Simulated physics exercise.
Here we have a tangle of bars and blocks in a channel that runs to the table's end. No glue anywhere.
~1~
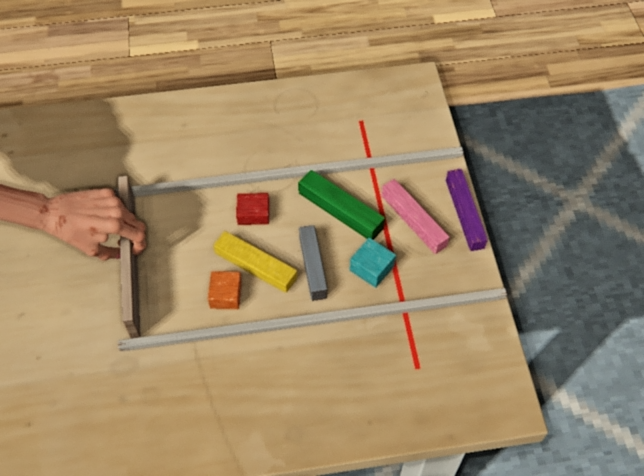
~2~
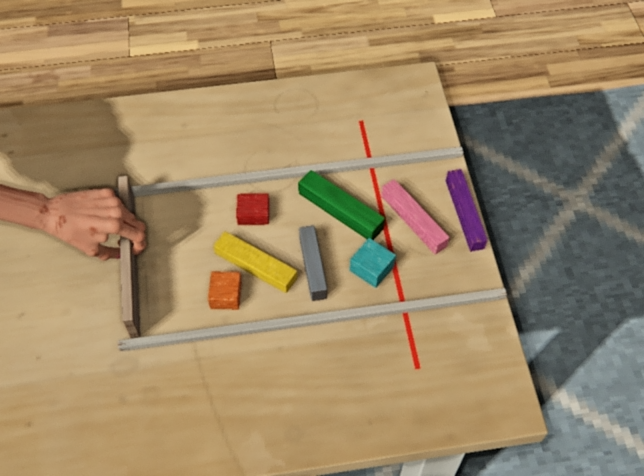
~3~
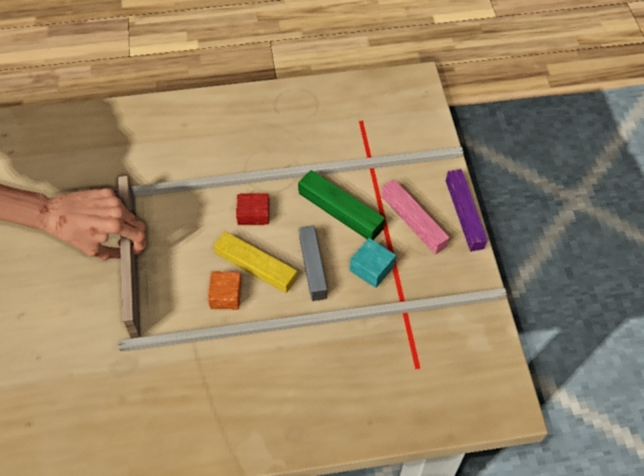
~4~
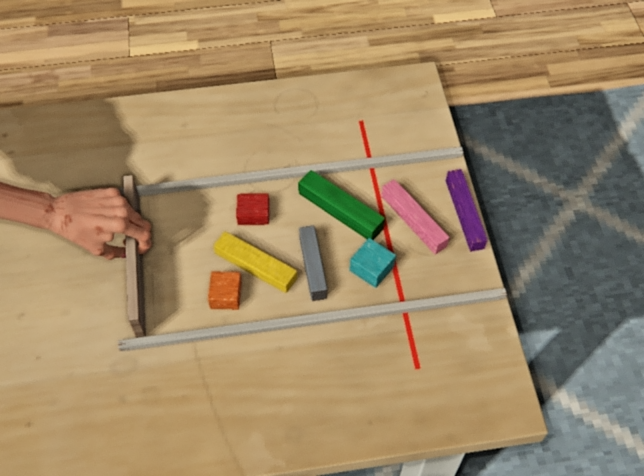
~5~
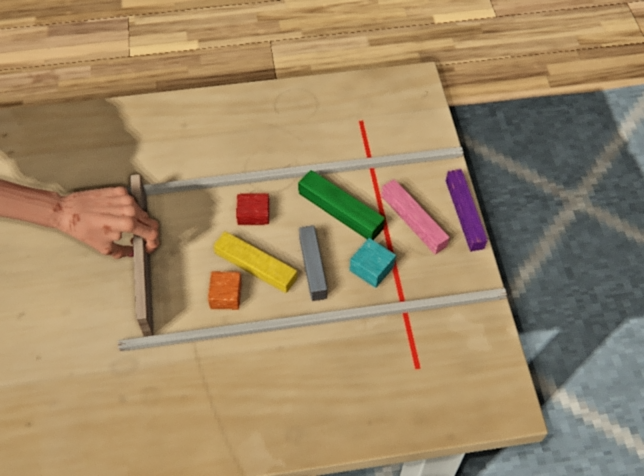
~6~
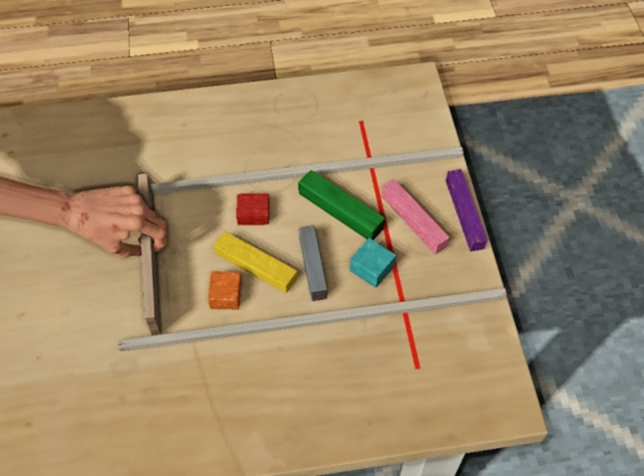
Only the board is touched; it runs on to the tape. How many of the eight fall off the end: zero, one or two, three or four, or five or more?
Here the number that fall off is one or two.
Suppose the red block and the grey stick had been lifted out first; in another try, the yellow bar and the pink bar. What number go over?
Fallen: 0, and 0 in the other try.
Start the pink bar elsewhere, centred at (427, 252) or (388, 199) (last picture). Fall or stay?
The pink bar goes over; stays on.
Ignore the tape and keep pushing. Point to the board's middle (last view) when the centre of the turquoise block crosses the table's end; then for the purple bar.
Its middle is around (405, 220) and around (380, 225).
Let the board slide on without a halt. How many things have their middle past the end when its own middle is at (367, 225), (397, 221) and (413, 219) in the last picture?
It would be 0, 1 and 3.
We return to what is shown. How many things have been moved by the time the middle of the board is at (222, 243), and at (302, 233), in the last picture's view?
The counts are 2 and 6.
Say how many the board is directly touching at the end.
It touches 3.
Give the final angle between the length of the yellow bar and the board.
About 25°.
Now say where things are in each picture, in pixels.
Purple bar (466, 209); pink bar (414, 216); turquoise block (372, 263); board (129, 255); tape (387, 233), in the first picture.
Pink bar (414, 216); orange block (225, 291), in the second picture.
Turquoise block (372, 263); grey stick (313, 263), in the third picture.
Purple bar (466, 209); red block (253, 209), in the fourth picture.
Pink bar (414, 216); green stick (341, 205), in the fifth picture.
Purple bar (466, 209); pink bar (414, 216); turquoise block (372, 263); board (150, 252); tape (387, 233), in the sixth picture.
Soon after, none off yet; purple bar at rest near (466, 209); pink bar at rest near (414, 216); turquoise block at rest near (372, 263).
In the end, the number that fall off is one or two; gone, purple bar.
